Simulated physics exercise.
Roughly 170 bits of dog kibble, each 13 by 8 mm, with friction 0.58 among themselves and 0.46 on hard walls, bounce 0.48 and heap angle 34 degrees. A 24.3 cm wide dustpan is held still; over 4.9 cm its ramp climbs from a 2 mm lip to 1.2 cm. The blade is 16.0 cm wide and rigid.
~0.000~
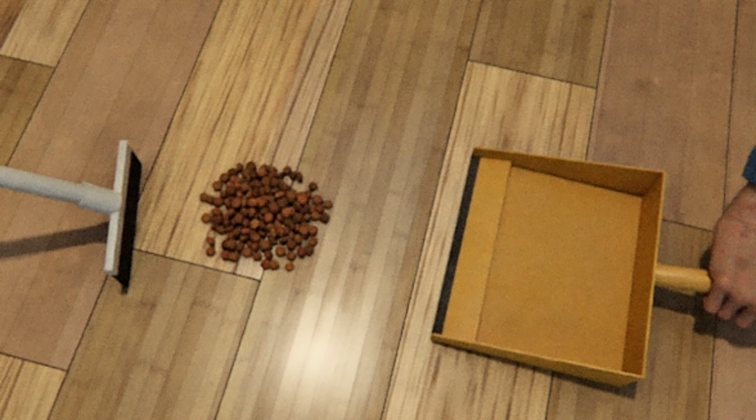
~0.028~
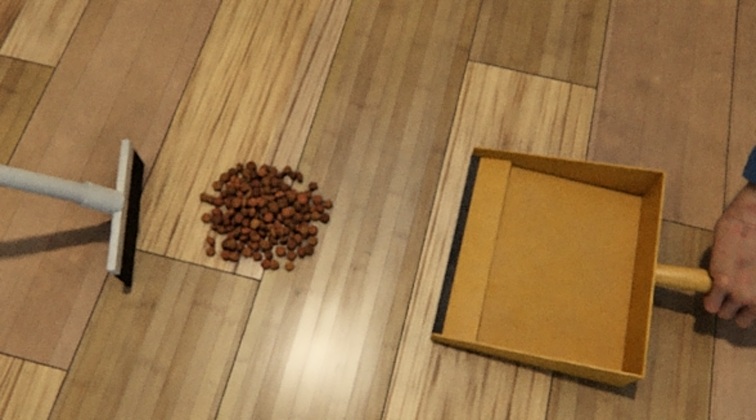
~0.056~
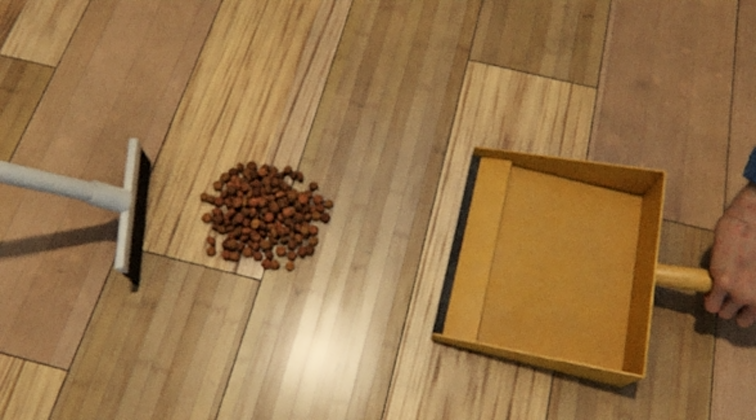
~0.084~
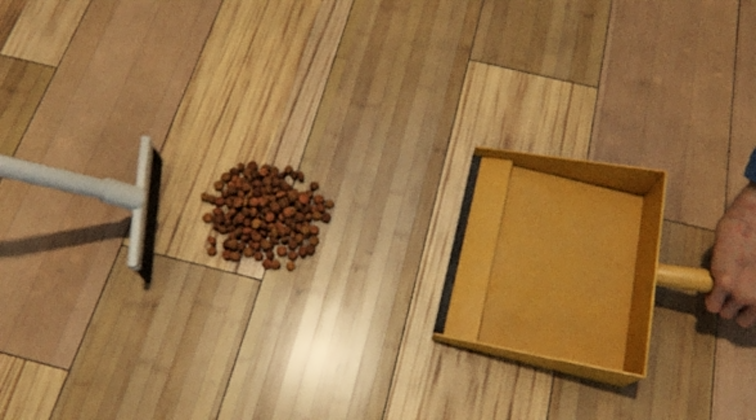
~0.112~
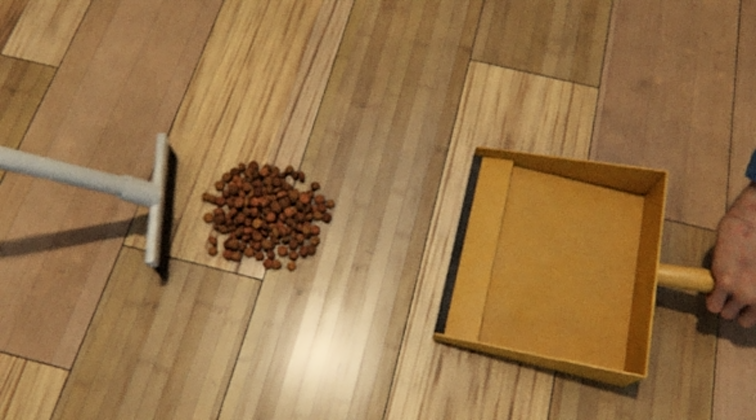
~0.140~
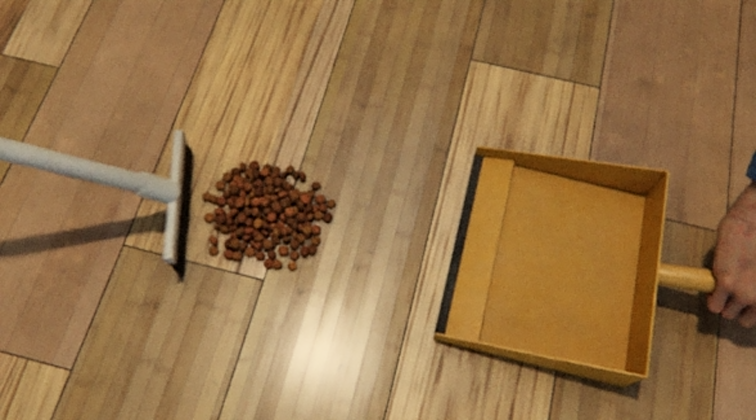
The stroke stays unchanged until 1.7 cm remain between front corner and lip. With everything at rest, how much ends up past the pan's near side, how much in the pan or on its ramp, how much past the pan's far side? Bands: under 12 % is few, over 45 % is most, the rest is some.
Near side: Few; pan: Some; far side: Some.
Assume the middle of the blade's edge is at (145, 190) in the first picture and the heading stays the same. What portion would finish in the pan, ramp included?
Roughly 10 percent would end up there.
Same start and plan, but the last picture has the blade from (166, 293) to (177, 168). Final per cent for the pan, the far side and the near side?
Split: Pan = 0, far = 0, near = 5.
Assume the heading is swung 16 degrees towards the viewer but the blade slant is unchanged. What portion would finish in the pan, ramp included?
Under that change, roughly 20 in a hundred.
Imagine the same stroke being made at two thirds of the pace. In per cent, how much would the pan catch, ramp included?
Then roughly 20 per cent.
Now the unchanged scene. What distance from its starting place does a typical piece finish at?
I'd say near 26 cm.
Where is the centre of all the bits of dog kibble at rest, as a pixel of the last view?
Near (457, 179).
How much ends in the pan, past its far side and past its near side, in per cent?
Near: 0; pan: 20; far: 25 (percent).
Then, at 0.38 s, middle of the blade 18 cm from the lip; 0 % over the lip, far side 0 %, near side 0 %.
After 0.54 s, middle of the blade 9 cm from the lip; 0 % over the lip, far side 10 %, near side 0 %.
After 0.82 s, middle of the blade 4 cm from the lip; 20 % over the lip, far side 25 %, near side 0 %.
At rest (1.3 s), near side 0 %, pan 20 %, far side 25 %, in front of the lip or behind the blade 55 %.
